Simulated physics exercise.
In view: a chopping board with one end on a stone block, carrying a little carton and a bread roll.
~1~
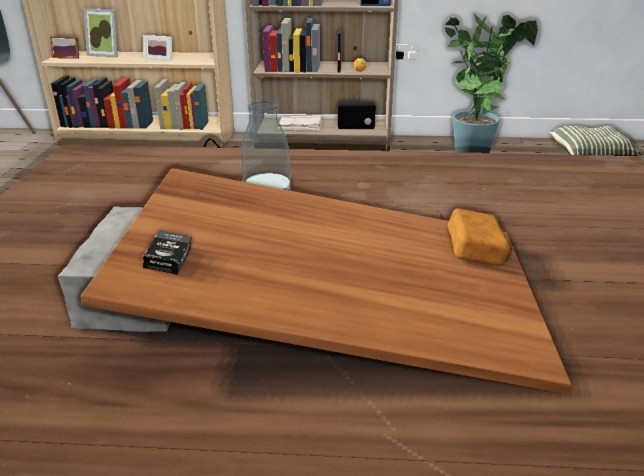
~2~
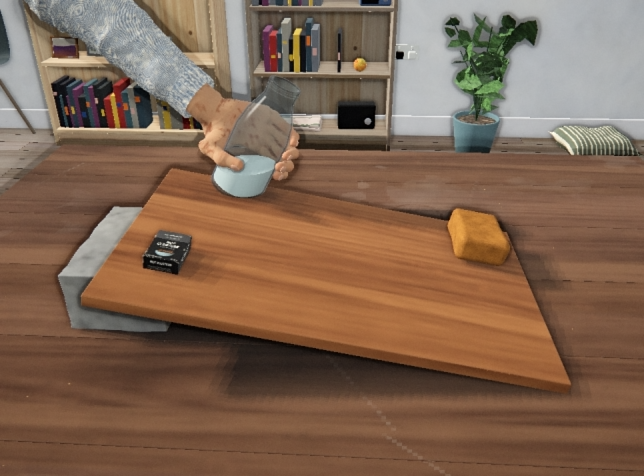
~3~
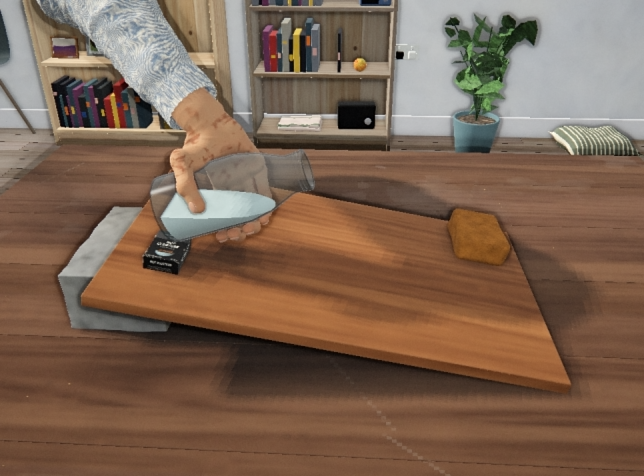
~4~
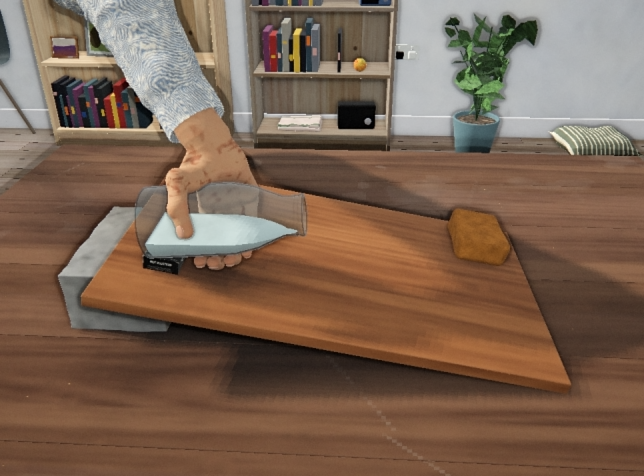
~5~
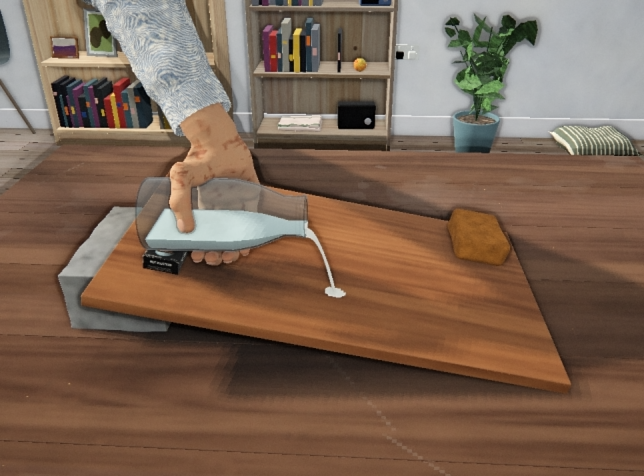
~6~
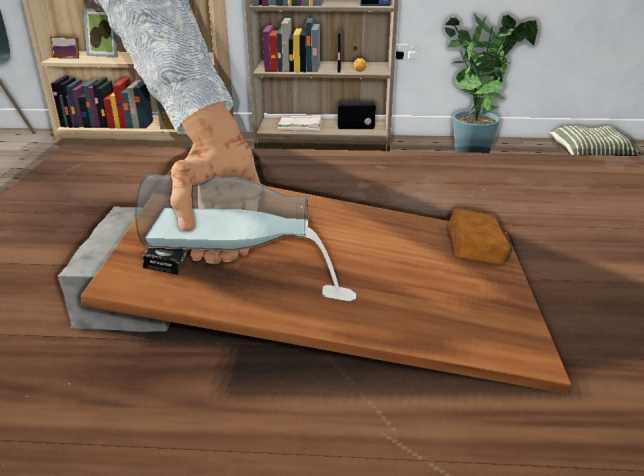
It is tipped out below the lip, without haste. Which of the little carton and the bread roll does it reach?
On the left the little carton escapes, on the right the bread roll escapes.
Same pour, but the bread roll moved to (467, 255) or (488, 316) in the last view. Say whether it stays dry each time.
First it stays dry, then it ends up in the puddle.
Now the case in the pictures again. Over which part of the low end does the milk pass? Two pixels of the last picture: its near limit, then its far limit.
From about (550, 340) to (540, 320).
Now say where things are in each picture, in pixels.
In the first frame, the chopping board slopes down to the right; milk bottle (266, 155) about a quarter full; little carton (169, 252); bread roll (477, 237).
In the second frame, milk bottle (261, 136) tipped 25° with all of its load; little carton (169, 252).
In the third frame, milk bottle (239, 190) tipped 70° with all of its load; bread roll (477, 237).
In the fourth frame, the chopping board slopes down to the right; milk bottle (229, 219) tipped 85° with all of its load; little carton (169, 252).
In the fifth frame, the first of it lands; milk bottle (230, 215) tipped 90° with all of its load; bread roll (477, 237).
In the sixth frame, the first of it lands; milk bottle (230, 214) tipped 90° with all of its load; little carton (169, 252); bread roll (477, 237).
Soon after, it runs down to the right; the little carton is dry; the bread roll is dry.
Later, it runs down to the right and off the end; the little carton is dry; the bread roll is dry.
In the end, it runs down to the right and off the end; the little carton is dry; the bread roll is dry.
